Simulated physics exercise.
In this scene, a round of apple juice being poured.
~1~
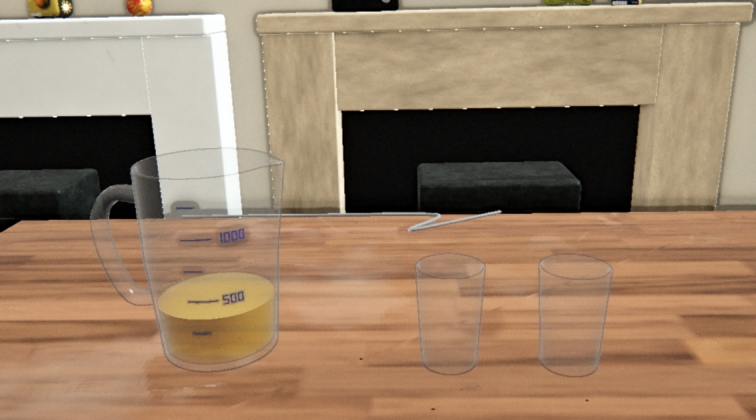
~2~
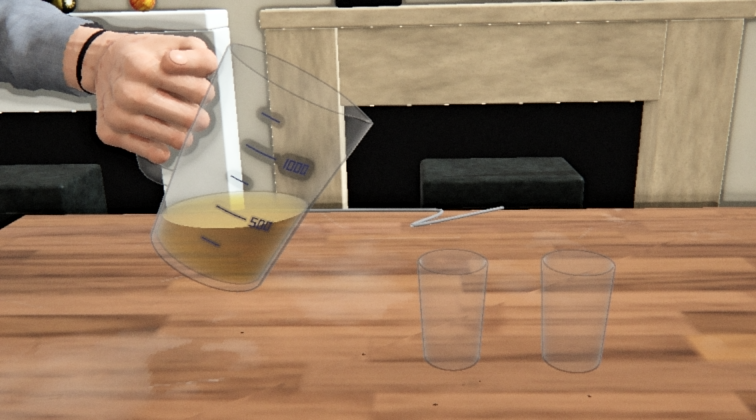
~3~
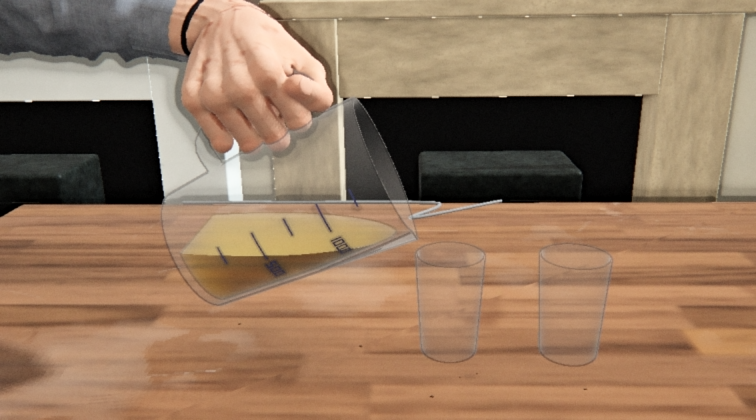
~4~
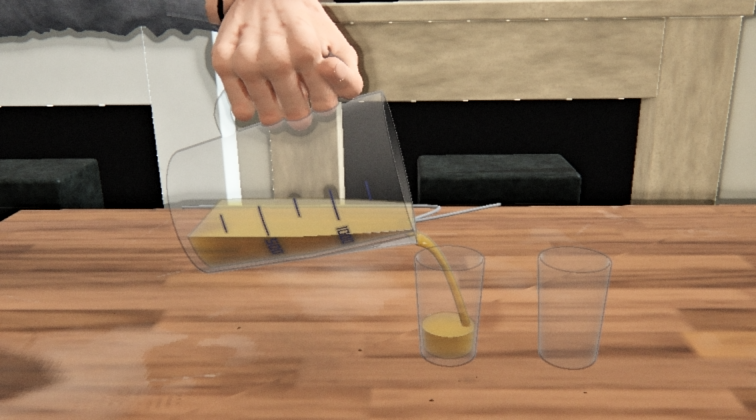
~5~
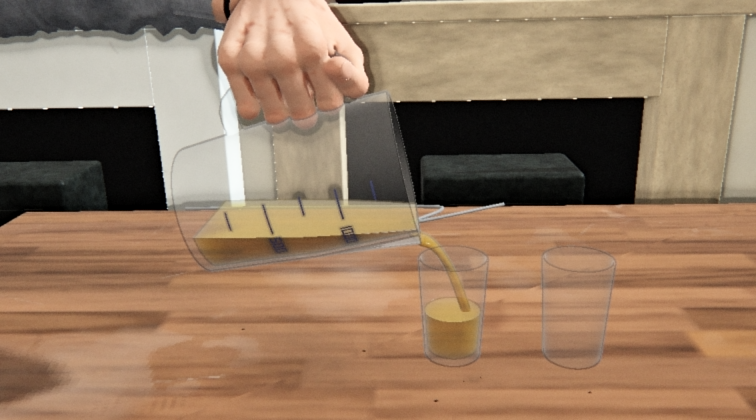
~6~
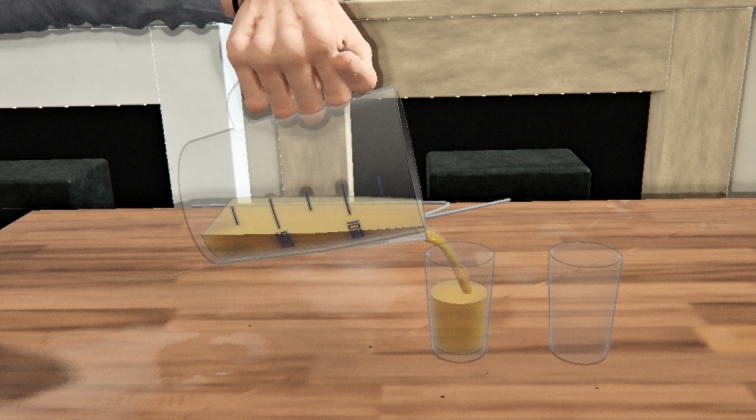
A hand lifts a jug of yellow liquid, tilts it and pours into the left glass.
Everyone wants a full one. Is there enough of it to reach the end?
It is adequate.
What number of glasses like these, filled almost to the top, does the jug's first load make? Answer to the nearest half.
I'd say near 2.5 of those.
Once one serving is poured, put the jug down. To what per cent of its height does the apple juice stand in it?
Near 15 in a hundred.
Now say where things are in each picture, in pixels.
In the first picture, at the start; jug (212, 253) about a quarter full; two glasses, the last at (572, 312).
In the second picture, a hand has the jug; jug (253, 168) tipped 30° with all of its load; the first is empty.
In the third picture, the jug is tipped; jug (293, 205) tipped 65° with all of its load; two glasses, the last at (572, 301).
In the fourth picture, the stream is running; jug (300, 187) tipped 75° with nearly all of its load; the first is about a quarter full.
In the fifth picture, the stream is running; jug (304, 185) tipped 80° with about three quarters of its load; two glasses, the last at (575, 304).
In the sixth picture, the stream is running; jug (311, 181) tipped 80° with about three quarters of its load; the first is about half full.
Shortly, the first is about three quarters full.
Then, the first is done and the jug has about two thirds of its load.
At the finish, both are full and about a quarter of the apple juice is over.
